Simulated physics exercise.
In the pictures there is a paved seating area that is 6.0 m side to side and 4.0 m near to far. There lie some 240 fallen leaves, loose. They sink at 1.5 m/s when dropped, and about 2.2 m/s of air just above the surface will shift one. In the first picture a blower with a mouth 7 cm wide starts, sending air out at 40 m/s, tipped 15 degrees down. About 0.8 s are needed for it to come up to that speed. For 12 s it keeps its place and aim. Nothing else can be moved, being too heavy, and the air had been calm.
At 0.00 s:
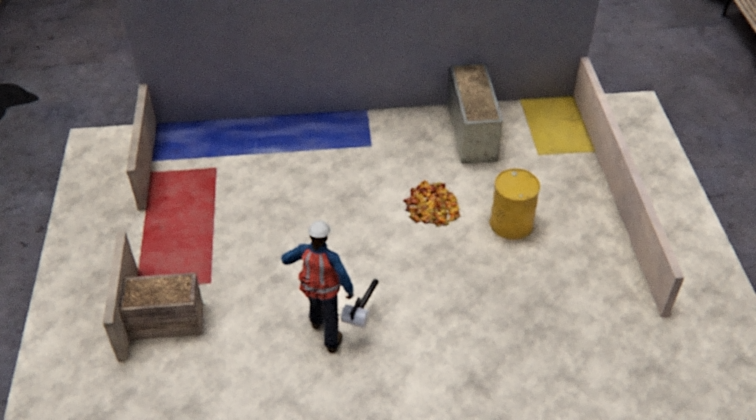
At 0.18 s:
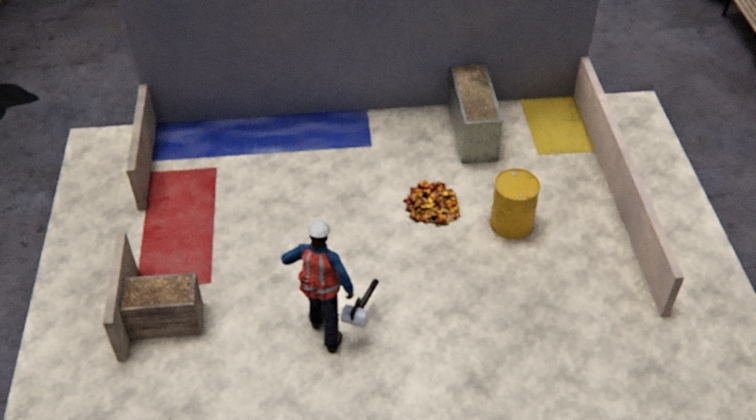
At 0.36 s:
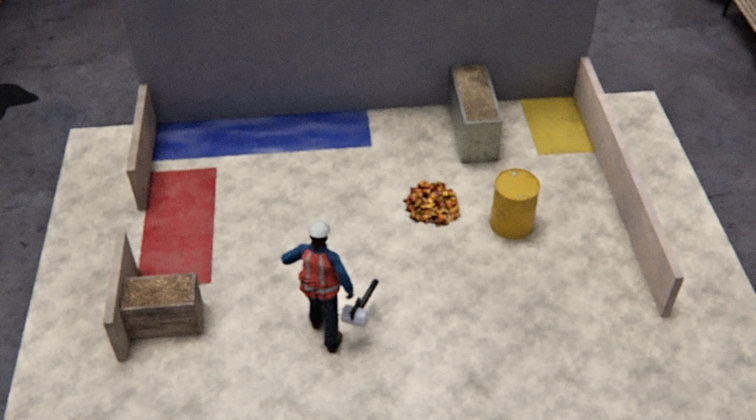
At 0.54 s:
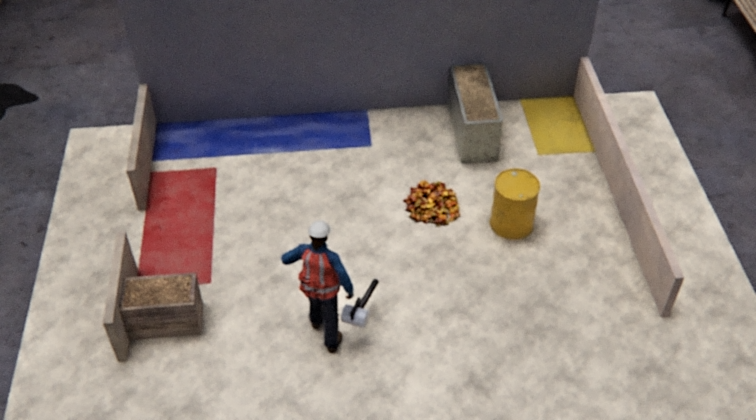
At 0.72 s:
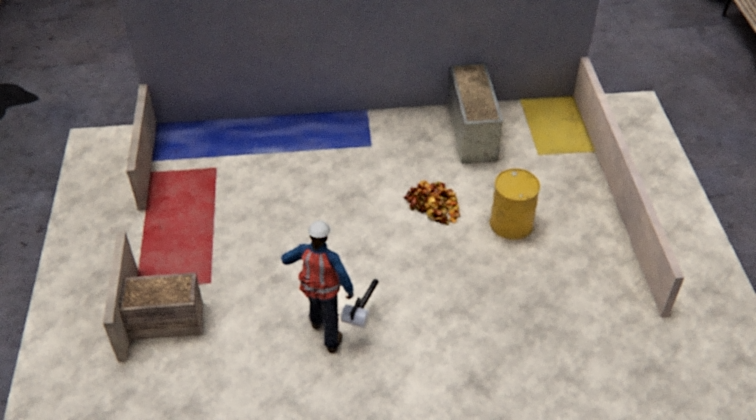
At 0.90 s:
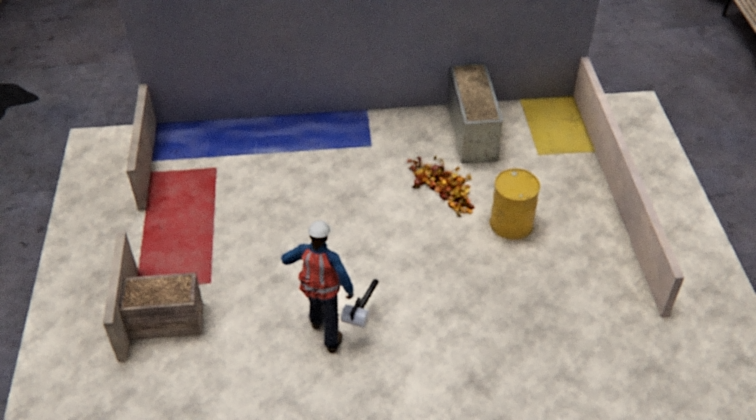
In this clip, a figure in a white helmet and orange vest stands still holding a blower beside a round pile of fallen leaves, which lies undisturbed at first, then shifts and spreads away toward the back right.
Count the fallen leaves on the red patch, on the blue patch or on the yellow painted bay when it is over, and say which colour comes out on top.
The yellow one comes out on top.
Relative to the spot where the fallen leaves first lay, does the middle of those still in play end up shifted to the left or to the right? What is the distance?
Looks like a right-hand shift of around 0.6 m.
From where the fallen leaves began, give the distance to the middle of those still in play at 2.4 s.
Roughly 1.8 m.
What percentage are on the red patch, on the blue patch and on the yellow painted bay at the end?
I'd estimate around 0 per cent at red, 0 per cent at blue and 30 per cent at yellow.
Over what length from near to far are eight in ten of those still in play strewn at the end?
1.2 m, roughly.
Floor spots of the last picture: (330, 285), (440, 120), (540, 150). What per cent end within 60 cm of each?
0 %, 50 %, 30 %.
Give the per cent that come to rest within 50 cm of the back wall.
I'd put it at about 60 percent.
After 2.4 s the count stands so, 0 % are on the blue patch, 0 % on the red patch and 20 % on the yellow painted bay; the middle of those still in play is near (453, 111).
After 3.8 s the count stands so, 0 % are on the blue patch, 0 % on the red patch and 29 % on the yellow painted bay; the middle of those still in play is near (452, 112).
After 6.6 s the count stands so, 0 % are on the blue patch, 0 % on the red patch and 32 % on the yellow painted bay; the middle of those still in play is near (452, 109).
After 12.0 s, at the end, 0 % are on the blue patch, 0 % on the red patch and 33 % on the yellow painted bay; the middle of those still in play is near (452, 109).
